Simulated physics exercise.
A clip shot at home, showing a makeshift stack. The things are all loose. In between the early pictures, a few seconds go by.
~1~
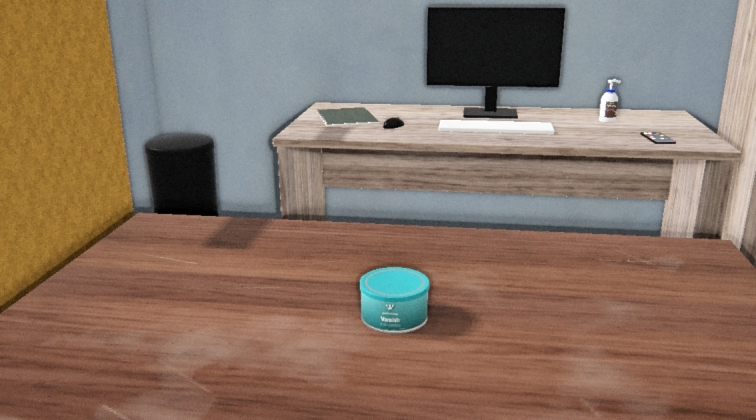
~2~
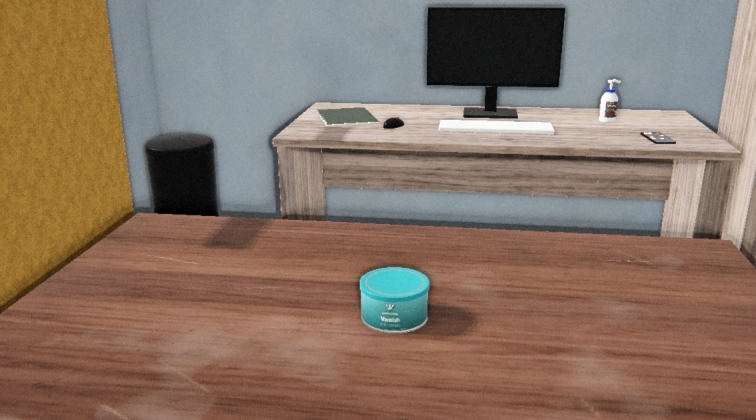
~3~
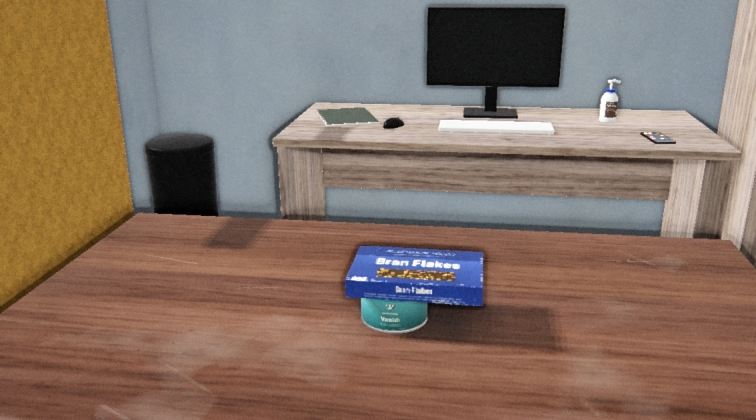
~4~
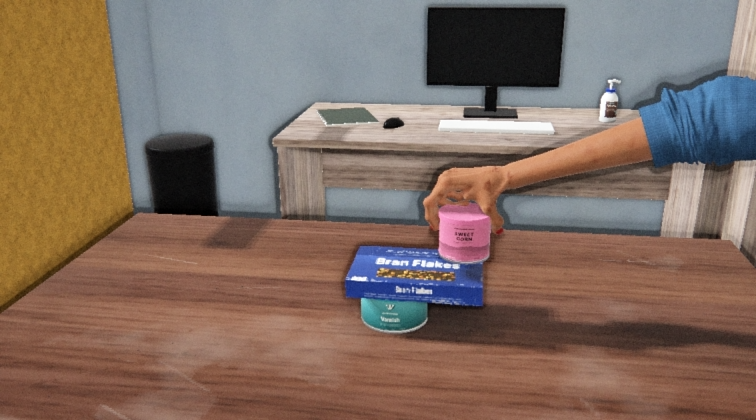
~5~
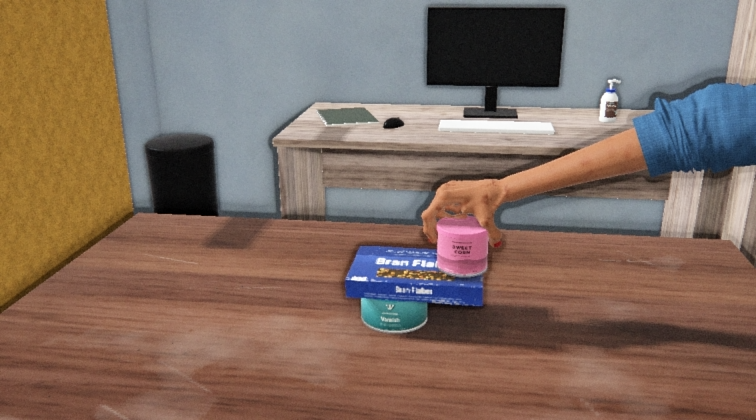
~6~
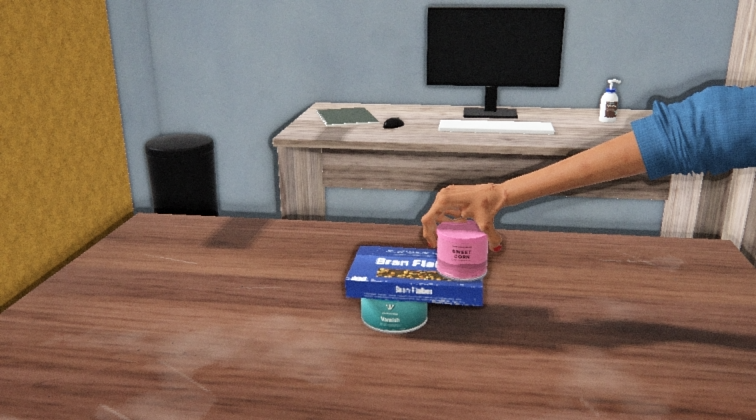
A turquoise tub sits on a brown wooden table, seen from slightly above in a blue-walled room with a yellow panel at left, a black bin, and a pale desk holding a monitor, keyboard and mouse behind. A blue Bran Flakes box then appears flat across the tub, reaching further right. From the right, a blue-sleeved arm lowers a pink tin onto the box's right side, hand still there, the camera still.
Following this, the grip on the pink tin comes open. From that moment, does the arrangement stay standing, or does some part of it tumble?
The stack does not carry the load.
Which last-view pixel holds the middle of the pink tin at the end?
Close to pixel (536, 315).
Then, 0.20 s on from there, pink tin turned 20° from how it was put near (475, 265); blue packet turned 20° from how it was put.
Then, 0.30 s on from there, pink tin now fallen; blue packet turned 53° from how it was put.
Then, 0.50 s on from there, blue packet turned 36° from how it was put.
Then, 1.10 s on from there, blue packet turned 31° from how it was put.
In the end, fallen, pink tin; moved from the start, blue packet; turquoise tub unmoved. At the end, from the last picture's camera, pink tin near (536, 315). The stack loses its balance.
